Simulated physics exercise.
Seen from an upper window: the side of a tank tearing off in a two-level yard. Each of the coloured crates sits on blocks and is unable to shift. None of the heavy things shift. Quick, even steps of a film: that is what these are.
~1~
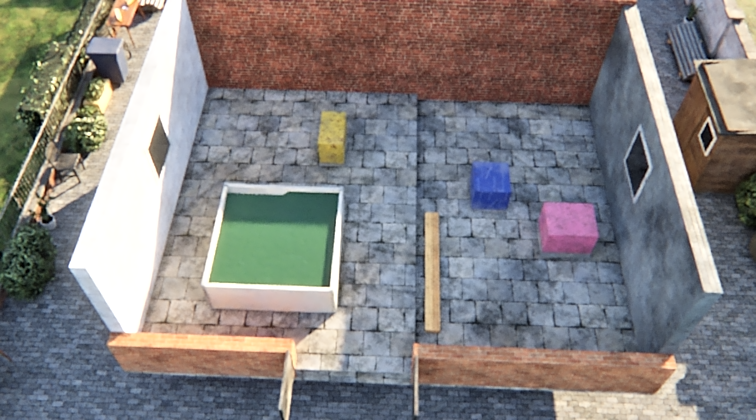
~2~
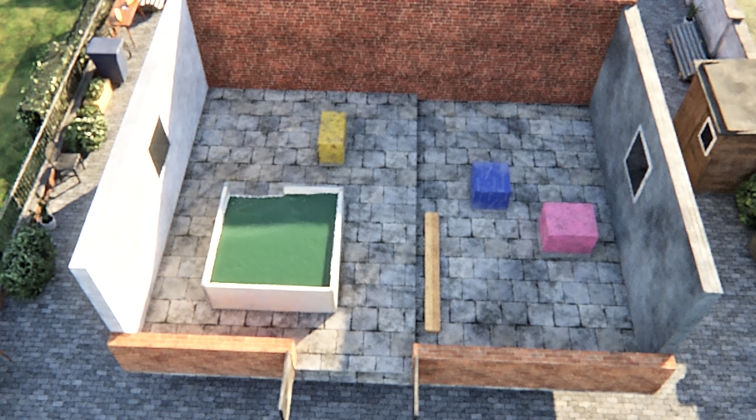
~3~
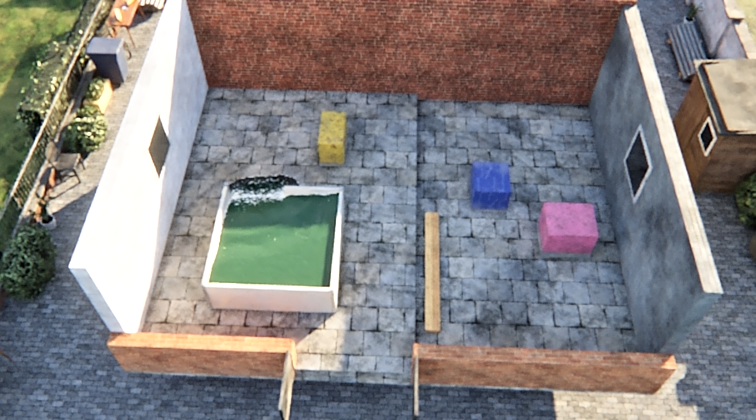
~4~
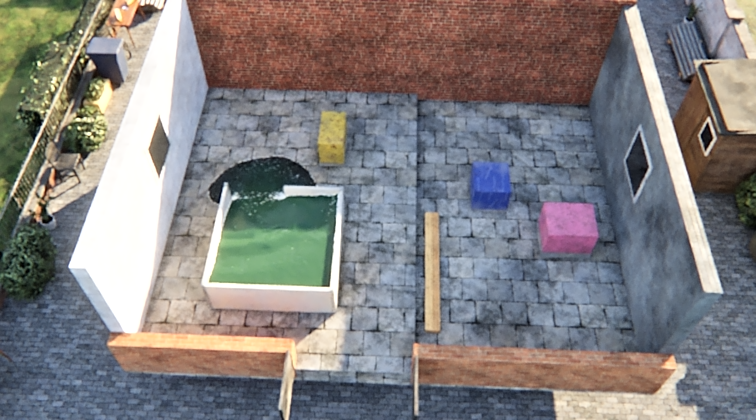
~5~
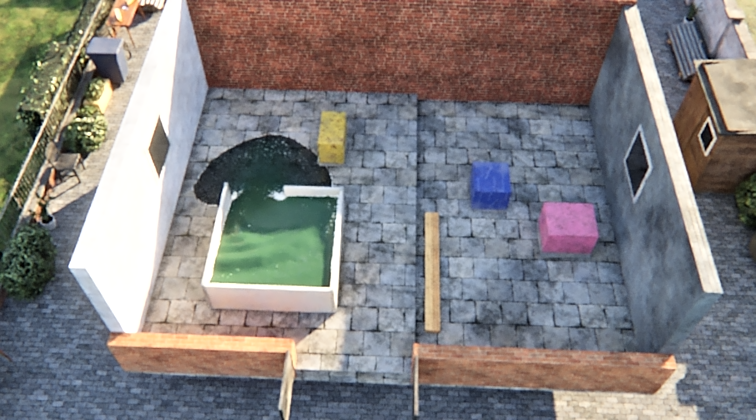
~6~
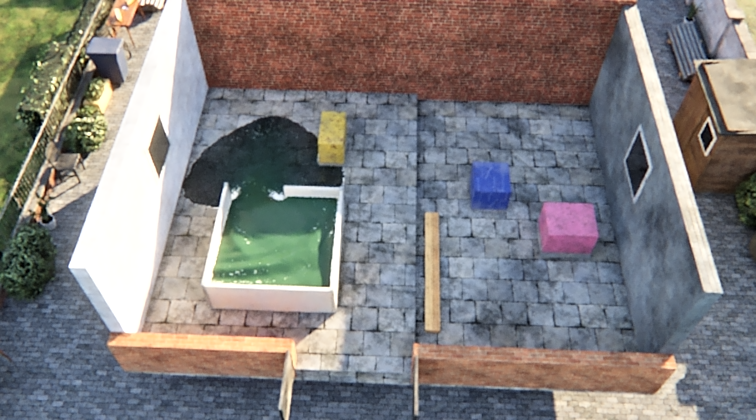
Green water pours through a gap in the far side of a white-walled tank in a brick-walled yard, spreading as a dark pool across the paving toward the back wall and reaching the yellow crate, while the blue and pink crates stay still.
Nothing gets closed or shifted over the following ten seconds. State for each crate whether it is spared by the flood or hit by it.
In the end the blue crate is flooded; the yellow crate is flooded; the pink crate is not flooded.
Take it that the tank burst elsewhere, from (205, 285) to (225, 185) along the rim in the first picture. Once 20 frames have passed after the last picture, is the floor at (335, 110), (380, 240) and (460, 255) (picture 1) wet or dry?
In order: Swamped, spared, spared.
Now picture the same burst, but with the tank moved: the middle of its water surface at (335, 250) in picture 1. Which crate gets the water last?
The pink crate.
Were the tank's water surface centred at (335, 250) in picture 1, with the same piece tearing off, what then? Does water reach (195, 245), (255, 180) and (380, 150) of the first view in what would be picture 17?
As listed: Clear, awash, awash.
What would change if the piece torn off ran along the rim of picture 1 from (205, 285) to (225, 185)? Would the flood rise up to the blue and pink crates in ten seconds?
First, the blue crate is flooded; second, the pink crate is not reached.
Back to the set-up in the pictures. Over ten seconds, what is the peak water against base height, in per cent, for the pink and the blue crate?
About 70 % and 140 %.
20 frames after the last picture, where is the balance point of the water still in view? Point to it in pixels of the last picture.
Centre of the water: Near (281, 181).
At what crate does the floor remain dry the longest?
The answer here is the pink crate.
A moment on, water covers 20 % of the floor; the blue crate not reached, the yellow crate water round its plinth, the pink crate not reached.
Next, water covers 20 % of the floor; the blue crate not reached, the yellow crate water round its plinth, the pink crate not reached.
Then, water covers 30 % of the floor; the blue crate water round its plinth, the yellow crate water round its plinth, the pink crate not reached.
Later, water covers 60 % of the floor; the blue crate water round its plinth, the yellow crate water round its plinth, the pink crate water round its plinth.
In the end, water covers 90 % of the floor; the blue crate was topped, the yellow crate was topped, the pink crate stayed above the water.
